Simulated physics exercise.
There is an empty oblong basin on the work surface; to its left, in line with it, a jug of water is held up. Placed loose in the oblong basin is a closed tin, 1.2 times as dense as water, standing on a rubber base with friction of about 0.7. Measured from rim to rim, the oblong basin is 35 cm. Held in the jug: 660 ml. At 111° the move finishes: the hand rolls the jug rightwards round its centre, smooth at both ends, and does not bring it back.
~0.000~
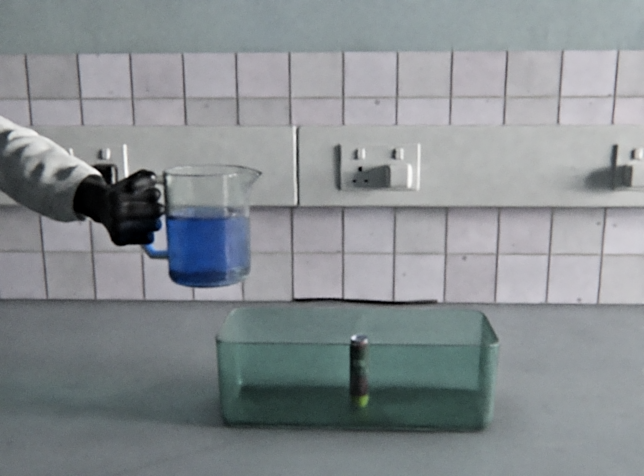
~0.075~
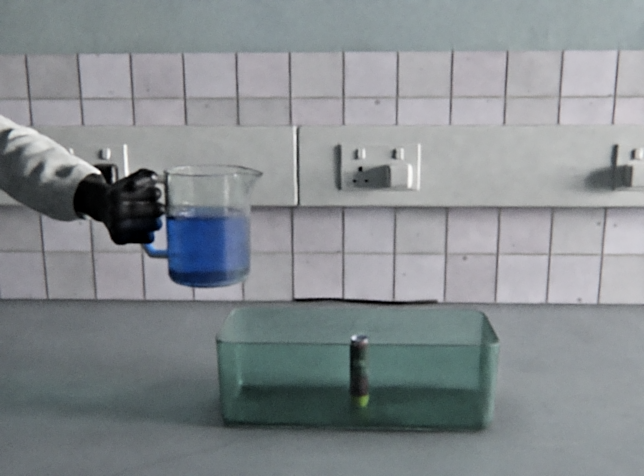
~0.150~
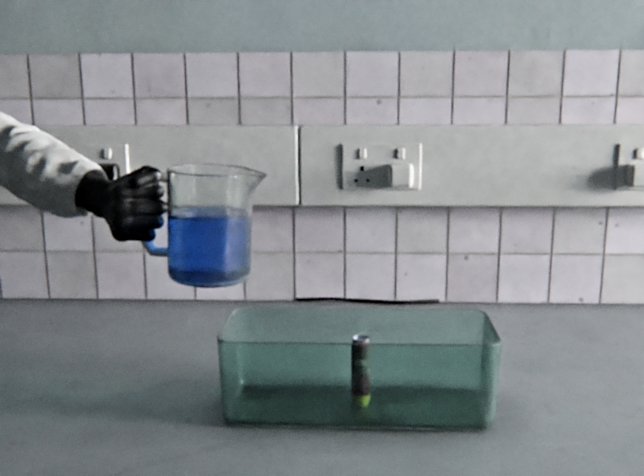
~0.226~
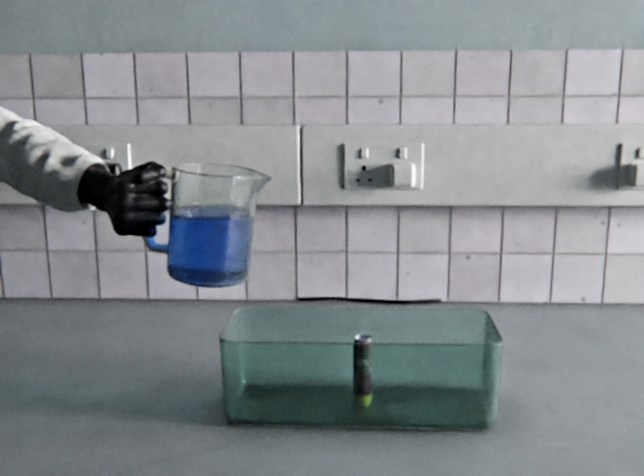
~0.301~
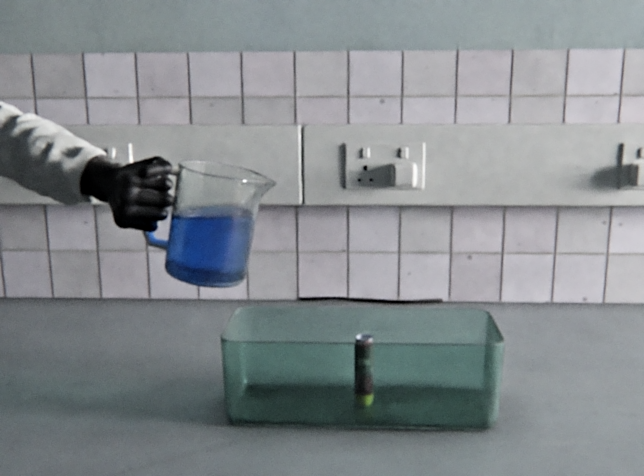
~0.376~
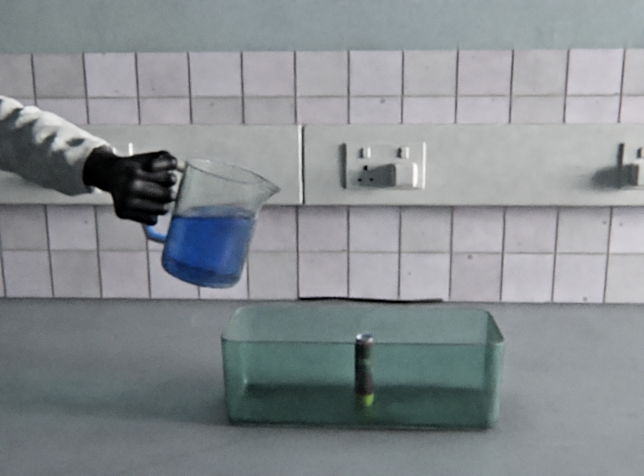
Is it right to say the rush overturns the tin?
It does not tip.
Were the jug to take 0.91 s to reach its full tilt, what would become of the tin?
In that case the tin stays vertical.
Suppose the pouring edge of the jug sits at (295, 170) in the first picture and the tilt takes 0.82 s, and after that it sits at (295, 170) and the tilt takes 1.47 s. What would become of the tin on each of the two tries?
Run one: It tumbles. Run two: It tumbles.
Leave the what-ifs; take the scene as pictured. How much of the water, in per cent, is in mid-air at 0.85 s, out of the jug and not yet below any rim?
About 6 per cent.
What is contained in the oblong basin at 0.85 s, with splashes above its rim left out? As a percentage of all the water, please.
Near 0 in a hundred.
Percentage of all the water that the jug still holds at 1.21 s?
Around 34 in a hundred is still there.
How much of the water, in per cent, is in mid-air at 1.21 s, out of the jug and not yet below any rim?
Roughly 16 %.
Then, 0.85 s in, the tilt is 69° and 94 per cent is still to pour; the tin stands where it began.
Then, 1.21 s in, the tilt is 102° and 34 per cent is still to pour; the tin stands where it began.
Then, 1.57 s in, the tilt is 111° and 1 per cent is still to pour; the tin stands where it began.
Then, 1.97 s in, the tilt is 111° and 0 per cent is still to pour; the tin stands where it began.
Finally, the tin stands where it began.
